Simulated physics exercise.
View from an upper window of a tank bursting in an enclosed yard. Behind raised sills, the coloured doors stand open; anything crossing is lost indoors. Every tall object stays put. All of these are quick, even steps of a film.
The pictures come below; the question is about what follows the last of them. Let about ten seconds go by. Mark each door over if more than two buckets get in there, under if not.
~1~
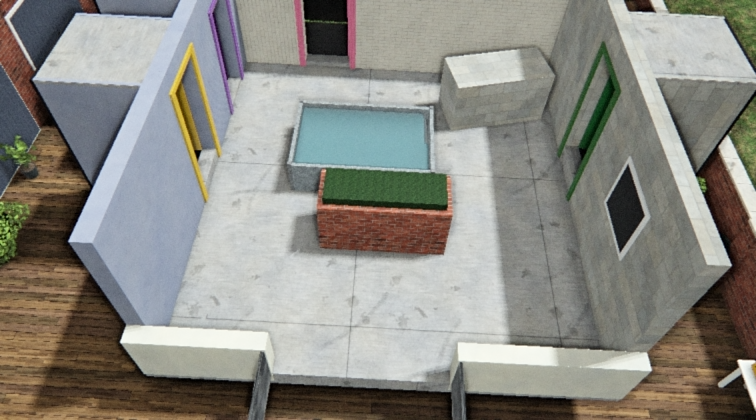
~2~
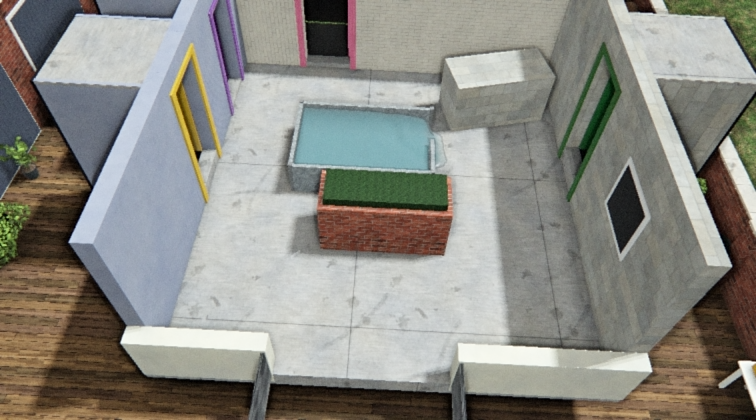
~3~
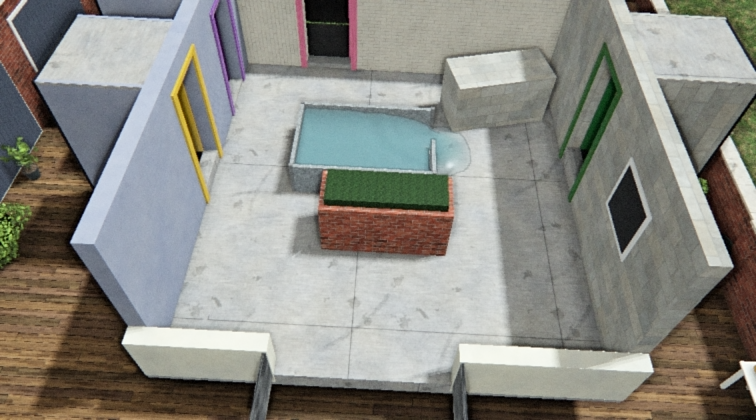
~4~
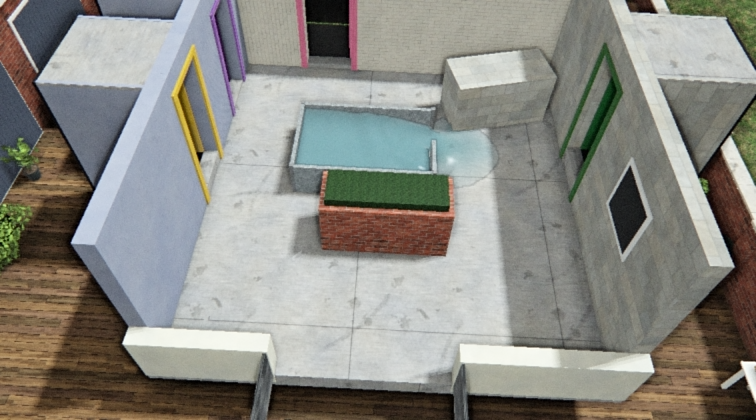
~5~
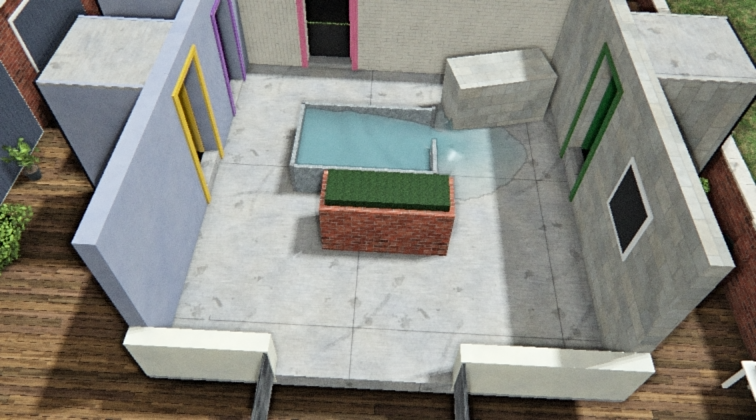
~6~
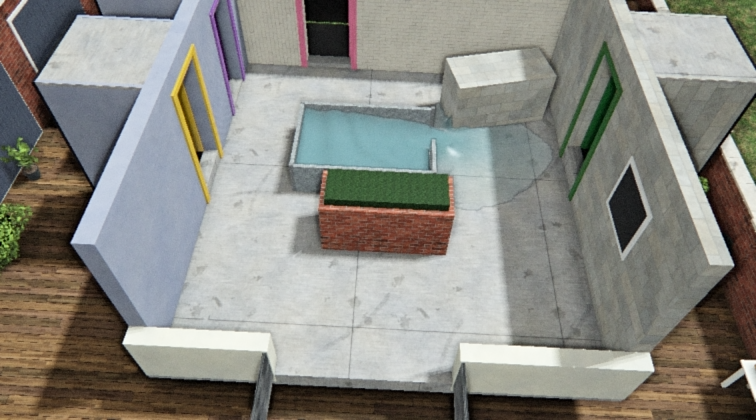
Green door - under; pink door - under; purple door - under; yellow door - under.
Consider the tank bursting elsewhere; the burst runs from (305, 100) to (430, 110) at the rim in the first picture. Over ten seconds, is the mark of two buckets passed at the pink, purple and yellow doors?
As I see it, the pink door breaks the limit, the purple door breaks the limit and the yellow door stays within bounds.
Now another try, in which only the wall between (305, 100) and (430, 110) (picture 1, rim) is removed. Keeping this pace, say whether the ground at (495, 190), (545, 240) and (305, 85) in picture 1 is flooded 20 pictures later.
Untouched, untouched, submerged.
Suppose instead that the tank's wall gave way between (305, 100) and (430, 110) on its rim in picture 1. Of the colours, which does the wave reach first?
It's the one in pink.
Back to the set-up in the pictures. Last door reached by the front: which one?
I'd go with the yellow door.
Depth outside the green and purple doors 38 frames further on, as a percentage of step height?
First around 50 percent, second around 20 percent.
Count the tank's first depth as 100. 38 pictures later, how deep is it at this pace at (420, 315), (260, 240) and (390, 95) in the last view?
First spot roughly 12 %, second 0 %, third 8 %.
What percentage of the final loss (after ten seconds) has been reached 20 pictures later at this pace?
0 per cent.
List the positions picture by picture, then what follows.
The first frame shows still water in the water tank at (364, 138).
In the second frame, the front is at a hidden place, out from the gap at (428, 143).
In the third frame, water pours out at (429, 144) and has run to (465, 162).
In the fourth frame, water pours out at (429, 144) and has run to (494, 155).
In the fifth frame, the front is at (520, 148), out from the gap at (430, 144).
In the sixth frame, the front is at (545, 147), out from the gap at (429, 143).
A moment on, water covers 15 % of the floor; the green door wet at the sill, nothing in, the pink door not reached, the purple door not reached, the yellow door not reached.
Next, water covers 20 % of the floor; the green door wet at the sill, nothing in, the pink door not reached, the purple door not reached, the yellow door not reached.
Then, water covers 35 % of the floor; the green door wet at the sill, nothing in, the pink door wet at the sill, nothing in, the purple door not reached, the yellow door not reached.
Later, water covers 65 % of the floor; the green door wet at the sill, nothing in, the pink door wet at the sill, nothing in, the purple door wet at the sill, nothing in, the yellow door not reached.
In the end, water covers 90 % of the floor; the green door wet at the sill, nothing in, the pink door wet at the sill, nothing in, the purple door wet at the sill, nothing in, the yellow door wet at the sill, nothing in.
